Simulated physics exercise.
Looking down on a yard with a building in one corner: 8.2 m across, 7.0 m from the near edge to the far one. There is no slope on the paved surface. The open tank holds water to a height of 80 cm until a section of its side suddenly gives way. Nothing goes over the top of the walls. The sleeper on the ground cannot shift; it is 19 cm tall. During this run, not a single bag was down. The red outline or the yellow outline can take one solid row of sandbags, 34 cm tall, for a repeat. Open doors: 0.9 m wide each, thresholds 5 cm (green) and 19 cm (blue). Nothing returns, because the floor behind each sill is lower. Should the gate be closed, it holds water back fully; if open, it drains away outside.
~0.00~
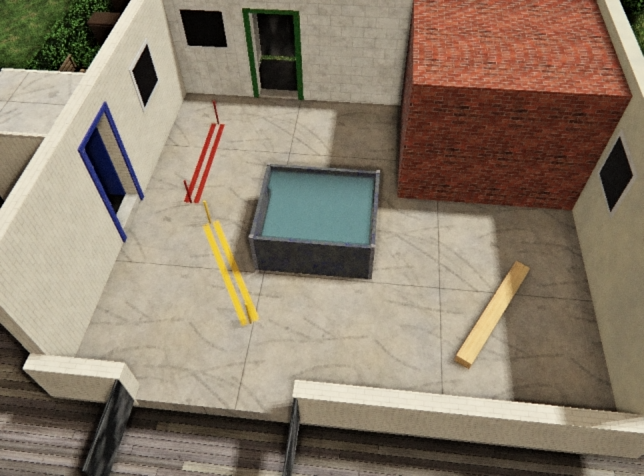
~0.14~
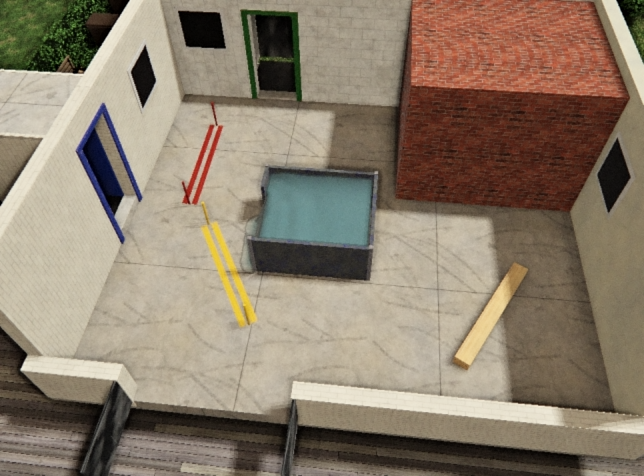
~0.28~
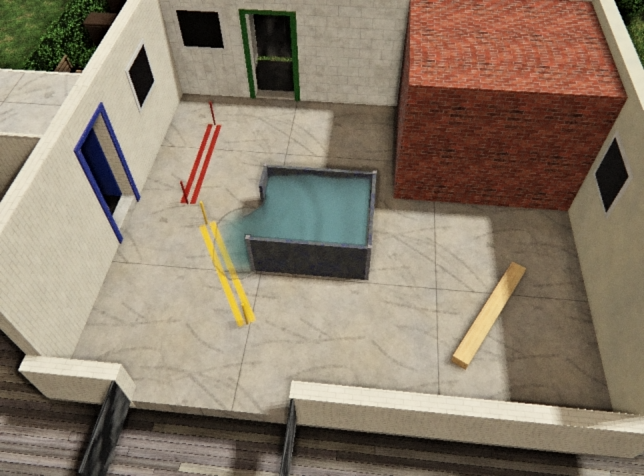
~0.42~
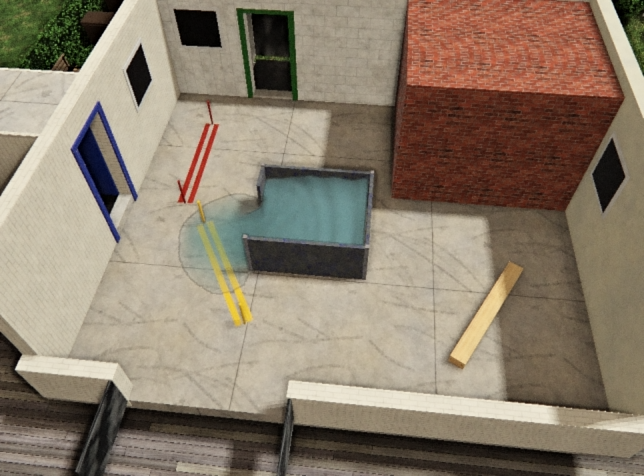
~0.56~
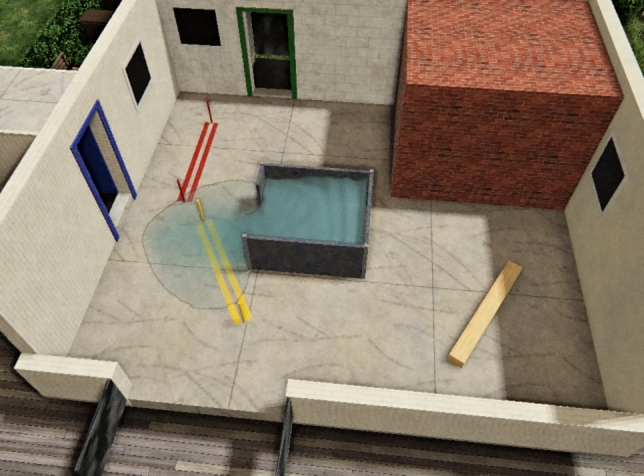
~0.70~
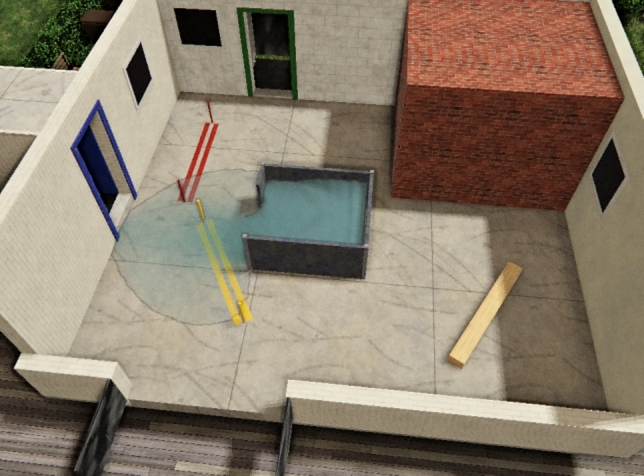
A red brick building fills the far right corner of a pale paved yard, seen from high above, with a dark-walled open tank of blue-green water near the middle. Red and yellow outlines lie left of the tank, a blue-framed doorway, a green-framed door and a wooden beam around them. Water pours from the tank's left side and fans out leftward across the yellow outline, while the view shifts very slightly.
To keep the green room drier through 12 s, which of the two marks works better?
The red mark works better.
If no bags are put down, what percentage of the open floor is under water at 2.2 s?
The flood covers close to 25 per cent of the floor.
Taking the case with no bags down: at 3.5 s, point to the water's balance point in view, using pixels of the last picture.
Roughly (213, 238).
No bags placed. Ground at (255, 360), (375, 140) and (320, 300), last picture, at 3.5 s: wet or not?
One by one, I'd say swamped, spared and spared.
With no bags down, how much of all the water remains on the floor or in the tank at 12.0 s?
Roughly 76 per cent.
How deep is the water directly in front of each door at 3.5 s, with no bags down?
Green 6 cm, blue 17 cm.
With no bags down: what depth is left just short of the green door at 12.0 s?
Depth reading: Near 4.0 cm.
After 1.4 s water covers 20 % of the floor and is deepest (38 cm) near (123, 228) in the run without bags; in at the green door, 0 L with no bags, 0 L with the row on red, 0 L on yellow.
After 2.2 s water covers 25 % of the floor and is deepest (43 cm) near (65, 364) in the run without bags; in at the green door, 0 L with no bags, 0 L with the row on red, 0 L on yellow.
After 3.5 s water covers 40 % of the floor and is deepest (23 cm) near (60, 375) in the run without bags; in at the green door, 0 L with no bags, 2 L with the row on red, 43 L on yellow.
After 7.0 s water covers 75 % of the floor and is deepest (11 cm) near (385, 118) in the run without bags; in at the green door, 11 L with no bags, 5 L with the row on red, 76 L on yellow.
After 12.0 s water covers 95 % of the floor and is deepest (8 cm) near (563, 211) in the run without bags; in at the green door, 14 L with no bags, 6 L with the row on red, 88 L on yellow.
